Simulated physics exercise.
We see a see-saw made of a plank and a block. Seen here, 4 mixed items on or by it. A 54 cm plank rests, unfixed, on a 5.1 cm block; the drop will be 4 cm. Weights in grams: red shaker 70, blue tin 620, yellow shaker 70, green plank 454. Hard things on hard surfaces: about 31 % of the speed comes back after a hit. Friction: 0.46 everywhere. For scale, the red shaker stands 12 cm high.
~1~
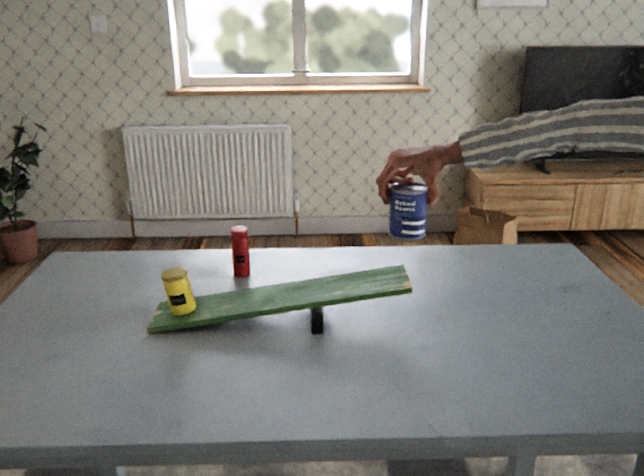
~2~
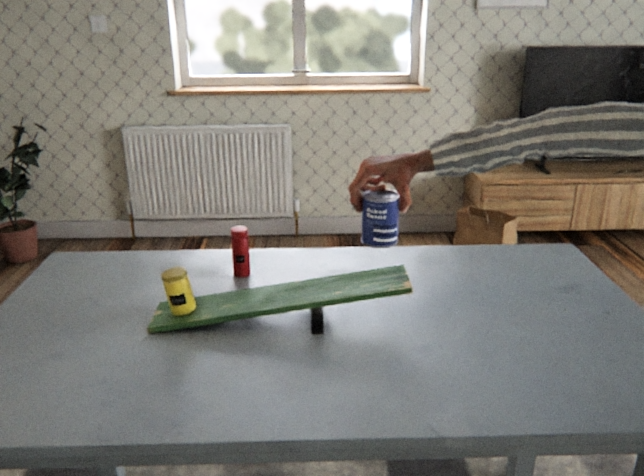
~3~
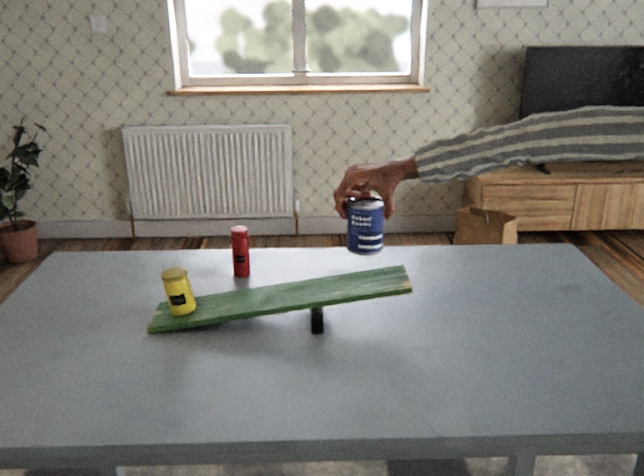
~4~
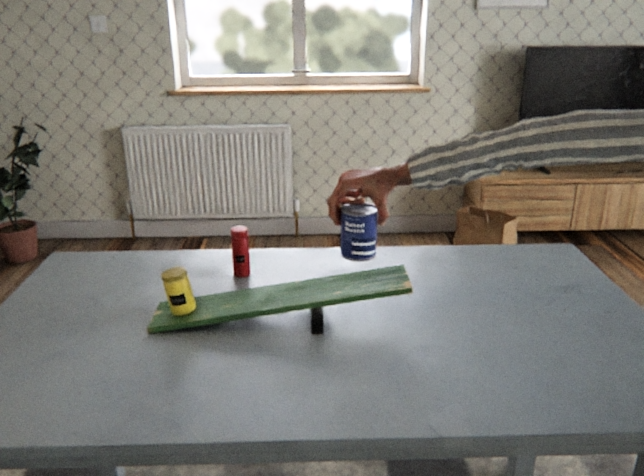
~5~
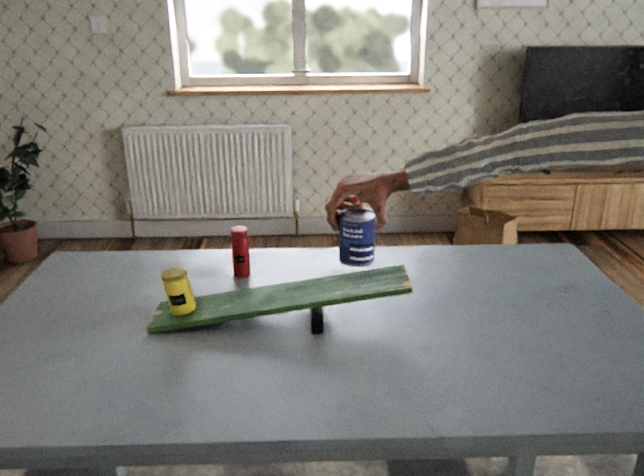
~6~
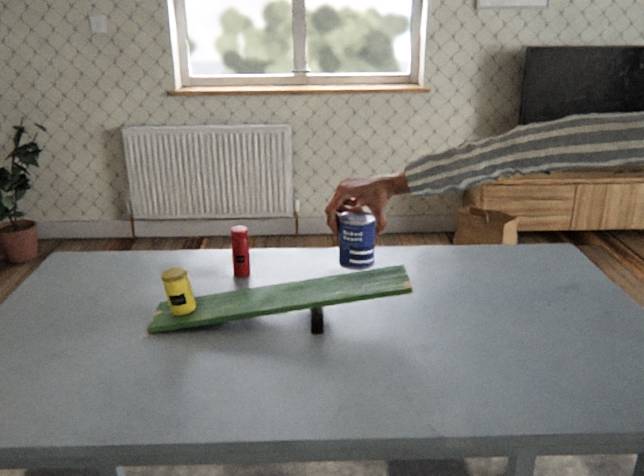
A hand in a grey striped sleeve carries a blue tin leftward and down from the right, slowing until it hovers just above the raised right end of a green plank. The plank slopes across a dark block on a grey table, with a yellow shaker on its low left end and a red shaker behind. The steady, slightly elevated front view shows a living room with a radiator and window.
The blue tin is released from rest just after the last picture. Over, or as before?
In the end the plank tips across.
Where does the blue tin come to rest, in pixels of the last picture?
Near (370, 279).
Then, 0.20 s on from there, plank at 8°, leaning as at the start; blue tin moved 5 cm near (356, 261).
Then, 0.40 s on from there, plank at 10°, tipped the other way; blue tin 12° off upright near (363, 274); yellow shaker 19° off upright.
Then, 0.50 s on from there, plank at 15°, tipped the other way; blue tin 16° off upright near (369, 279); yellow shaker 26° off upright.
In the end, plank at 15°, tipped the other way; not toppled but over 4 cm from the start, blue tin and yellow shaker; the other 2 under 4 cm from the start. At the end, from the last picture's camera, blue tin near (370, 279). The plank swings over.
